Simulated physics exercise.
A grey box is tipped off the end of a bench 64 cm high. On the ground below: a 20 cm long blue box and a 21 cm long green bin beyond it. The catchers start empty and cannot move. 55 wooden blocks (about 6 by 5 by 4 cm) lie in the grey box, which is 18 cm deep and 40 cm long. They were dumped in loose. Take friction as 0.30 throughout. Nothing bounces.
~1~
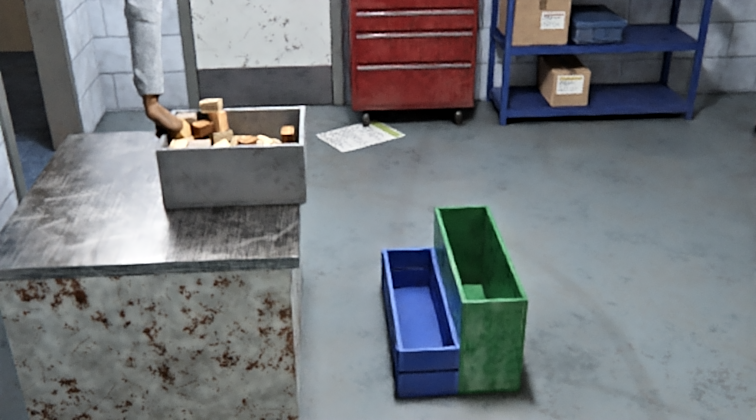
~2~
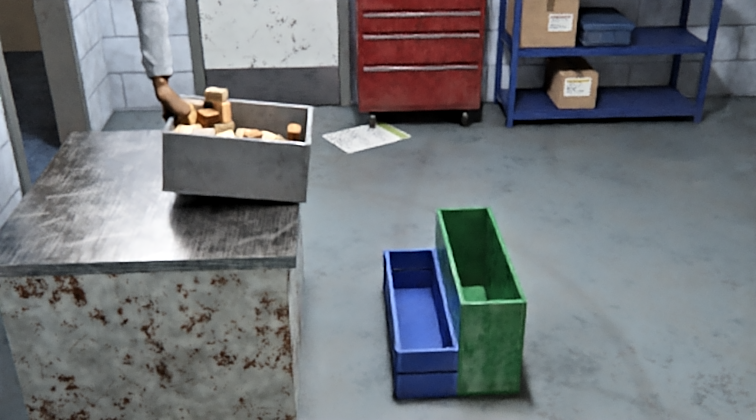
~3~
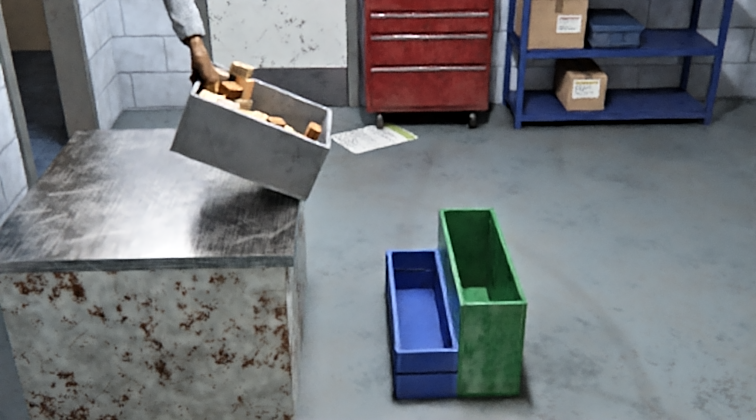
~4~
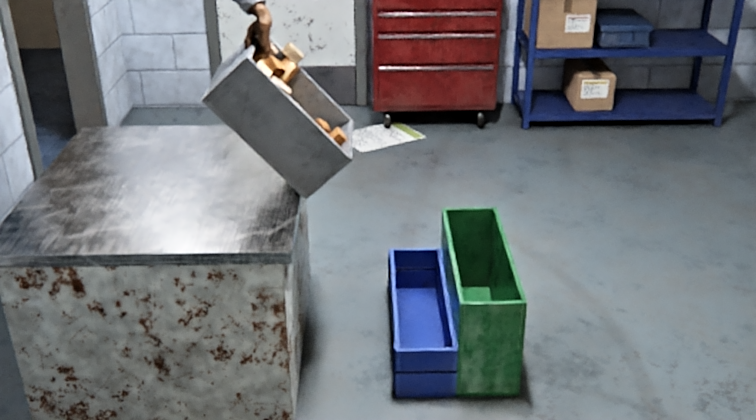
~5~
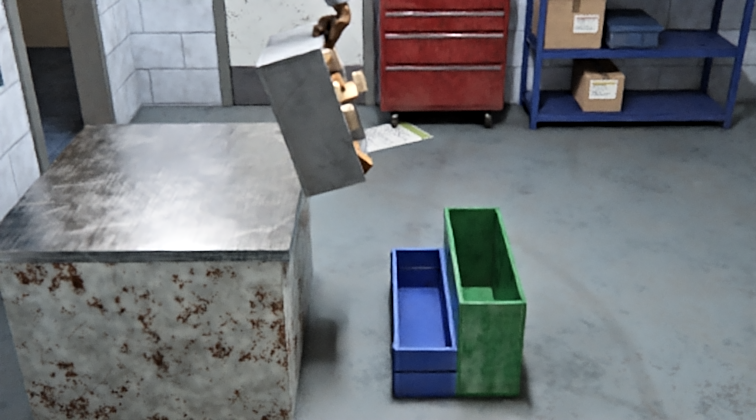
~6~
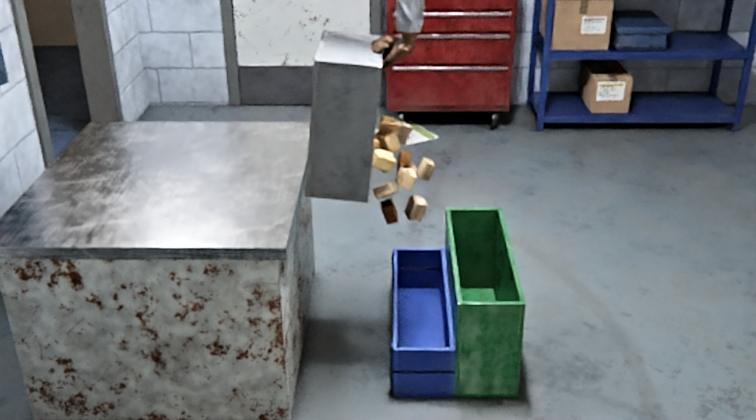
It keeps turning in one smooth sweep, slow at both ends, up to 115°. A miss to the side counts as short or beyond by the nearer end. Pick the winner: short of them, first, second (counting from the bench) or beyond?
The nearer one, the blue box, gets the most.
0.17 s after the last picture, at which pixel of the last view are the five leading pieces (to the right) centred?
Around (474, 249).
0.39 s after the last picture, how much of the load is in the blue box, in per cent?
About 35 per cent.
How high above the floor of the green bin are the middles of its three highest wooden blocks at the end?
About 3 cm.
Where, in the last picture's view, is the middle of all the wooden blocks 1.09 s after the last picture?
At about (425, 327).
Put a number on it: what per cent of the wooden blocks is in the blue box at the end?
Near 80 in a hundred.
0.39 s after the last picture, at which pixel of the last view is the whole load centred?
Near (411, 314).
Then, 0.17 s after the last picture, tilt 112°; 26 still in the grey box, 5 in the blue box, 5 in the green bin and 19 in the air.
Then, 0.39 s after the last picture, tilt 115°; 11 still in the grey box, 20 in the blue box, 10 in the green bin and 14 in the air.
Then, 0.70 s after the last picture, tilt 115°; 37 in the blue box, 10 in the green bin, 1 on the ground short of the blue box and 7 in the air.
Final count (1.09 s after the last picture), 44 in the blue box, 10 in the green bin and 1 on the ground short of the blue box.
